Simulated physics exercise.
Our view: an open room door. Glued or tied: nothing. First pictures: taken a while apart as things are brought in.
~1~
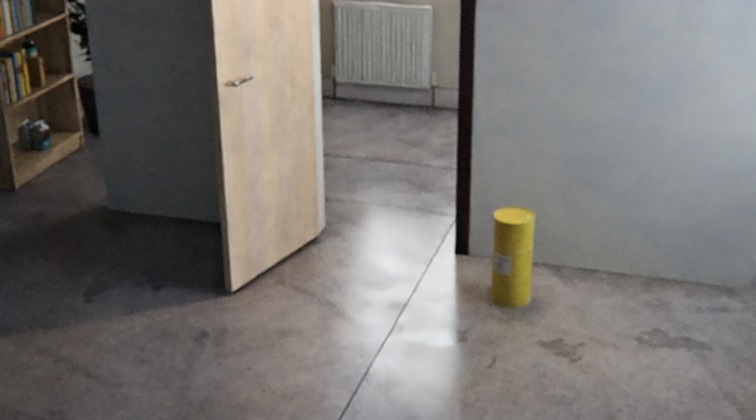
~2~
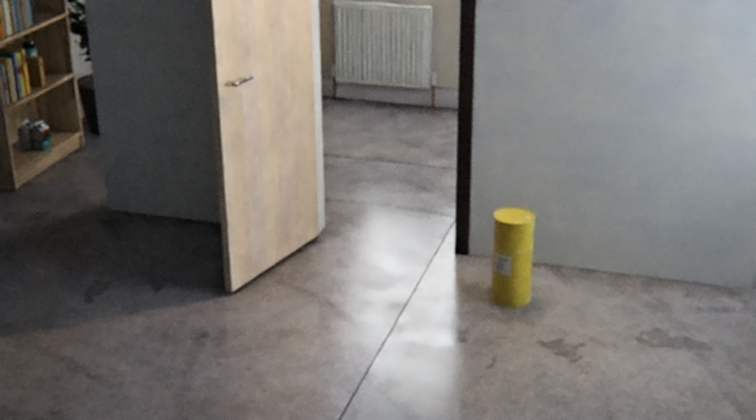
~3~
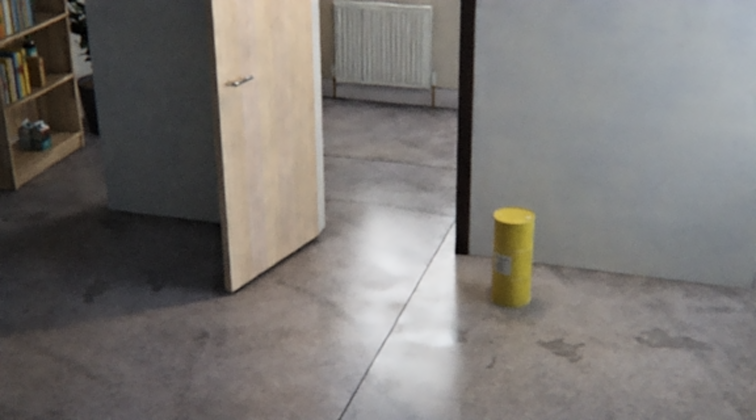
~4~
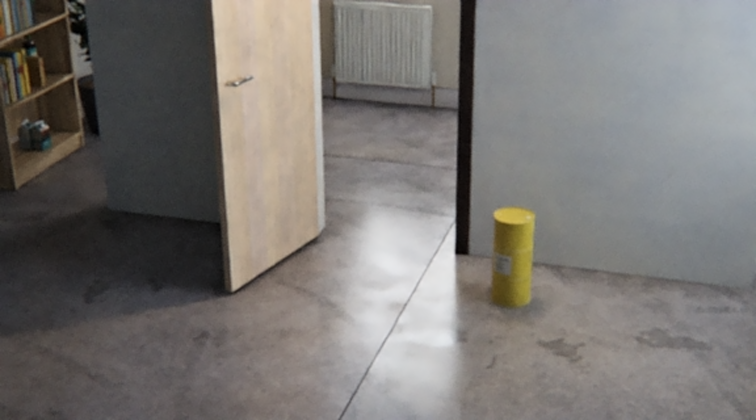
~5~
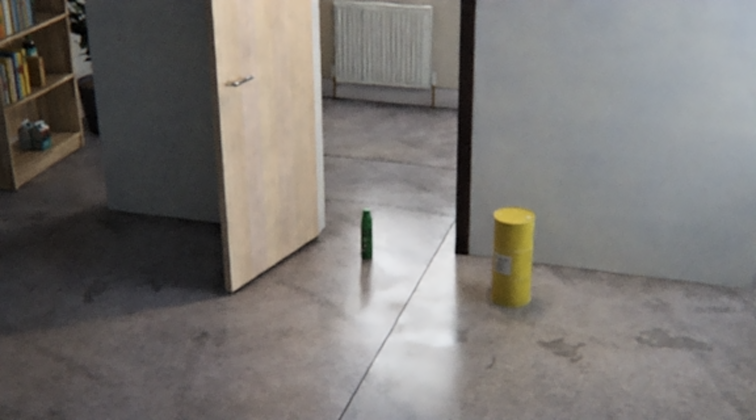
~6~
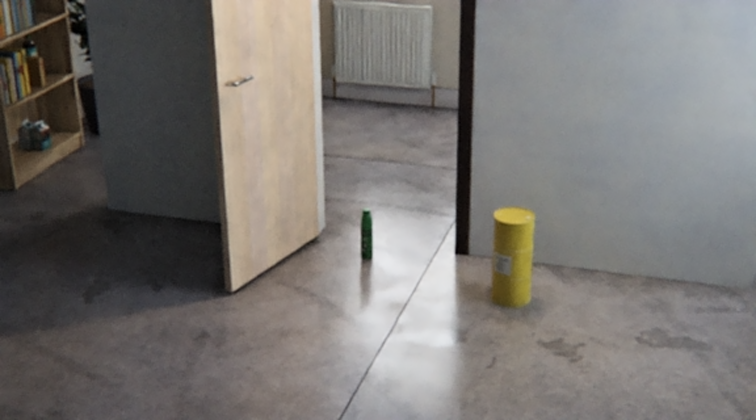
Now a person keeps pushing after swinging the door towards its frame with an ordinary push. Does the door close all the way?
My prediction is that the door will travel its full swing.
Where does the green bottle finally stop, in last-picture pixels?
Near (403, 221).
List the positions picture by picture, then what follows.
Door wide open and still; yellow canister (513, 257), in the first picture.
Door wide open and still; yellow canister (513, 257), in the second picture.
Door wide open and still; yellow canister (513, 257), in the third picture.
Door wide open and still; yellow canister (513, 257), in the fourth picture.
Door wide open and still; yellow canister (513, 257), in the fifth picture.
Door wide open and still; green bottle (367, 233); yellow canister (513, 257), in the sixth picture.
Then, 1.10 s after the last picture, door 40° open.
Then, 1.50 s after the last picture, door 5° open; green bottle slid well along near (389, 222).
At rest, door 0° open; tipped over on the floor, green bottle; yellow canister in place. Seen from the same camera at the end, green bottle near (403, 221).
